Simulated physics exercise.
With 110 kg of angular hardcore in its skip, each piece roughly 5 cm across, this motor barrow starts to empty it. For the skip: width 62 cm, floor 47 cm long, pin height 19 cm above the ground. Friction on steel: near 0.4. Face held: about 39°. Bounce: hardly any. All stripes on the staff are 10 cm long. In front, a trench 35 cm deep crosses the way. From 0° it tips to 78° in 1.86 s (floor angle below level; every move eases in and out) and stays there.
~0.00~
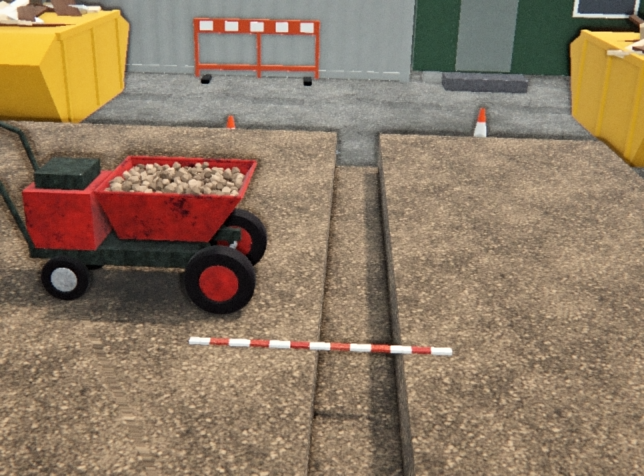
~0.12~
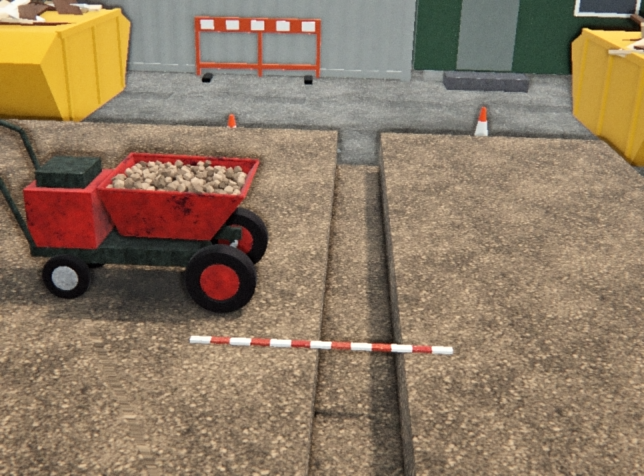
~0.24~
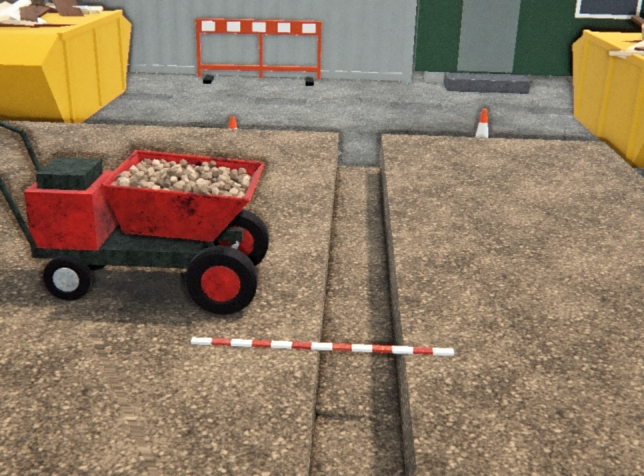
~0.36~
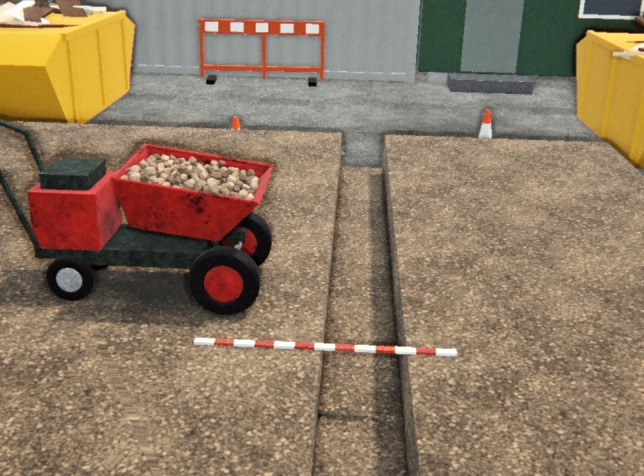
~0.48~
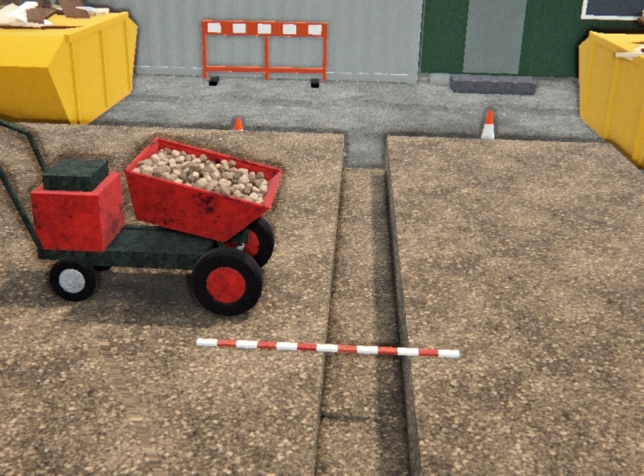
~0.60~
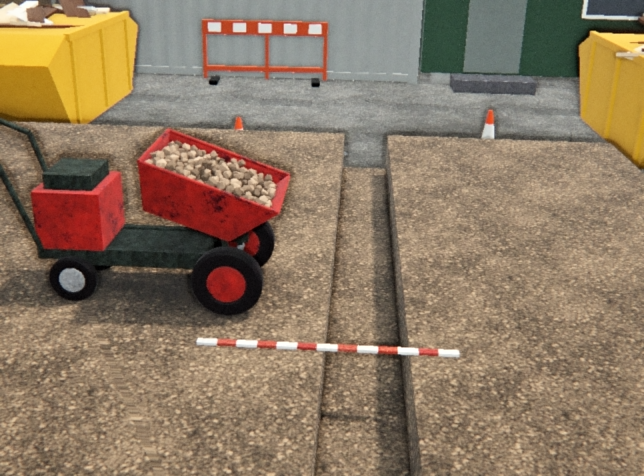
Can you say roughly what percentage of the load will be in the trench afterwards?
Roughly 100 per cent, I would say.
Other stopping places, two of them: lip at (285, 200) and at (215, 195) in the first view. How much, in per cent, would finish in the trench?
Roughly 90 per cent, then 80 per cent.
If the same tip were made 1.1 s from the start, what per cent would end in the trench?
Something close to 100 per cent.
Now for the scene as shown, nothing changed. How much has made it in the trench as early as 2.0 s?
Some 50 per cent.
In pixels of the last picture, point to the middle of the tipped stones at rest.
Their centre sits close to (362, 338).
After 1.4 s the floor is at 66°; 98 % in the skip, 2 % in the trench; the foremost stones are at (347, 299).
After 2.0 s the floor is at 78°; 50 % in the skip, 50 % in the trench; the foremost stones are at (398, 358).
After 2.3 s the floor is at 78°; 23 % in the skip, 77 % in the trench; the foremost stones are at (398, 349).
After 4.3 s the floor is at 78°; 0 % in the skip, 100 % in the trench; the foremost stones are at (398, 350).
